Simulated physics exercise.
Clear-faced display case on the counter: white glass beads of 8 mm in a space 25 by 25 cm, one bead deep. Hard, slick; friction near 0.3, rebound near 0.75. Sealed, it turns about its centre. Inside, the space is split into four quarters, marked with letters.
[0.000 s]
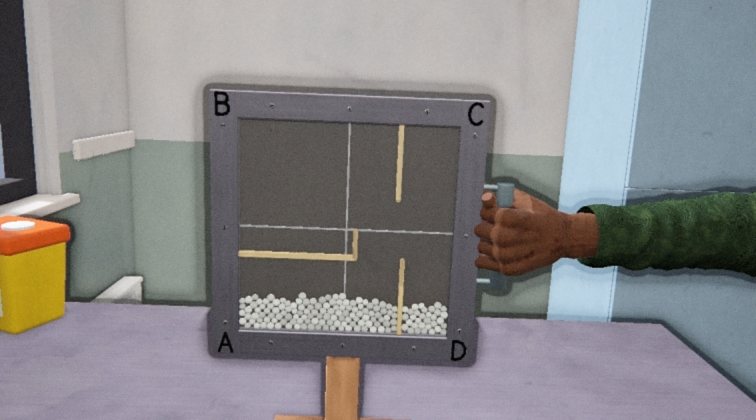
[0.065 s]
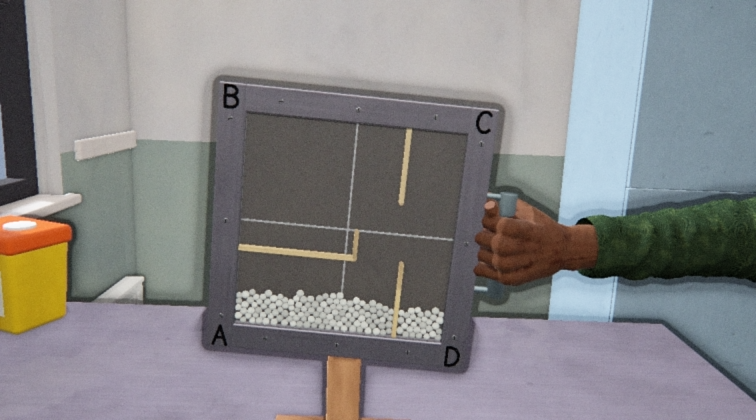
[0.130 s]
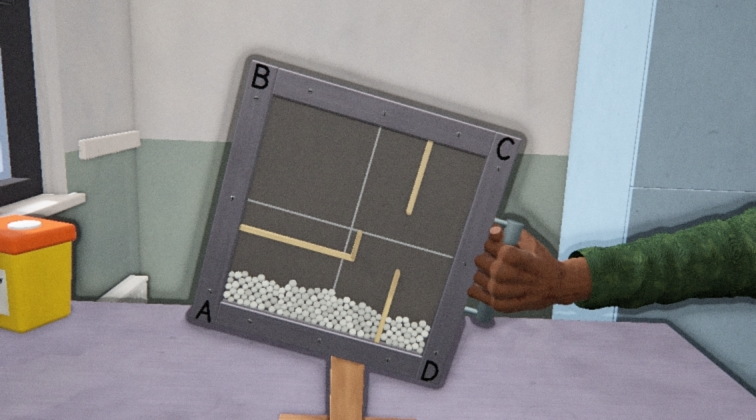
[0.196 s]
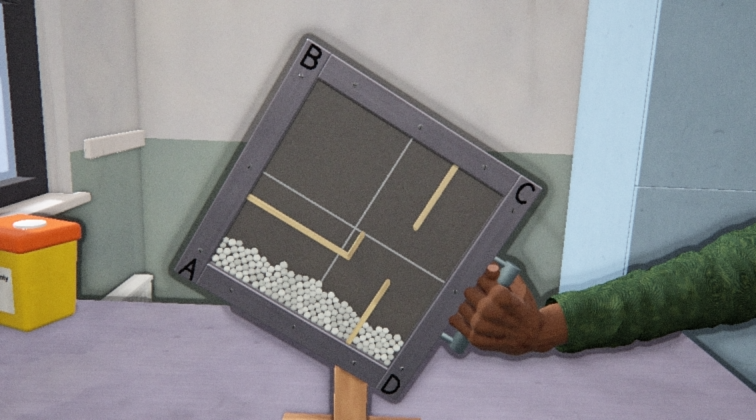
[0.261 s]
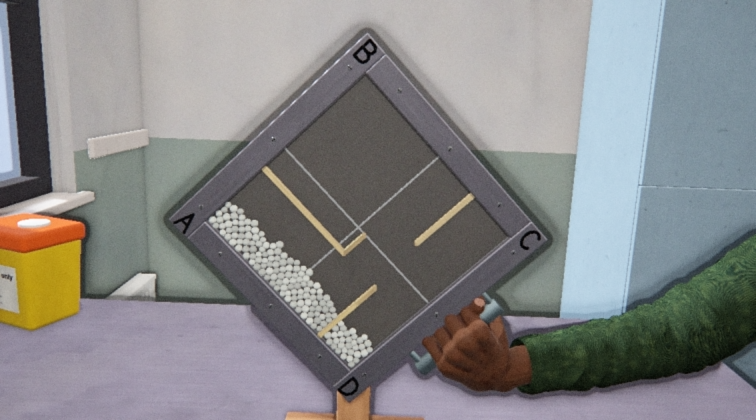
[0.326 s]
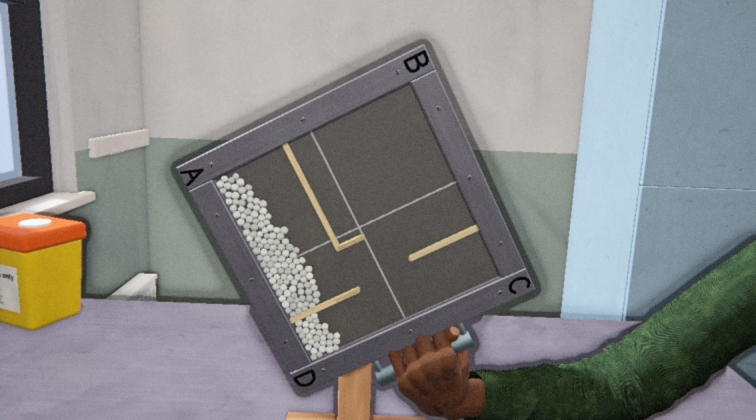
A square case of white beads turns clockwise as a hand pulls its handle downward.
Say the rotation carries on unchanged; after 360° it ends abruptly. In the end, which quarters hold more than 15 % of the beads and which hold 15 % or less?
A more than 15 %, B 15 % or less, C 15 % or less, D more than 15 %.
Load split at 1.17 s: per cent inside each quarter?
Quarter A: 0; quarter B: 50; quarter C: 50; quarter D: 0.
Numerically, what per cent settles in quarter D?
About 40 in a hundred end up there.
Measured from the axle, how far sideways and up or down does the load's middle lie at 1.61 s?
Offset: About 1 cm left, about 5 cm below.
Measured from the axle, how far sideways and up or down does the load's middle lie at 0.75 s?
About 5 cm left and 6 cm below.
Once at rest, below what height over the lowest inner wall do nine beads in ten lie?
About 13 cm.
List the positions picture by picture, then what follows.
In the first frame, level, about 160 beads; beads centred (341, 315); top one (342, 297); A (225, 342), B (223, 104), C (476, 114), D (459, 350).
In the second frame, turned 3° clockwise; beads centred (337, 315); top one (300, 294).
In the third frame, turned 14° clockwise; beads centred (325, 311); top one (245, 274).
In the fourth frame, turned 30° clockwise; beads centred (307, 300); top one (226, 240).
In the fifth frame, turned 46° clockwise; beads centred (292, 284); top one (228, 205).
In the sixth frame, turned 62° clockwise; beads centred (282, 268); top one (236, 177); A (193, 174), B (417, 63), C (519, 285), D (306, 379); walls (284, 142) to (362, 237) (hooked), (289, 322) to (358, 290), (480, 227) to (411, 258).
After 0.75 s it has turned 167°, the beads' middle is 5 cm left of and 6 cm below the axle; by quarter, B 5 %, C 70 %, D 25 %.
After 1.17 s it has turned 270°, the beads' middle is 9 cm left of and level with the axle; by quarter, B 50 %, C 50 %.
After 1.61 s it has turned 360°, the beads' middle is 1 cm left of and 5 cm below the axle; by quarter, A 40 %, B 20 %, D 45 %.
In the end, by 2.8 s, A 50 %, B 10 %, C 0 %, D 40 %.
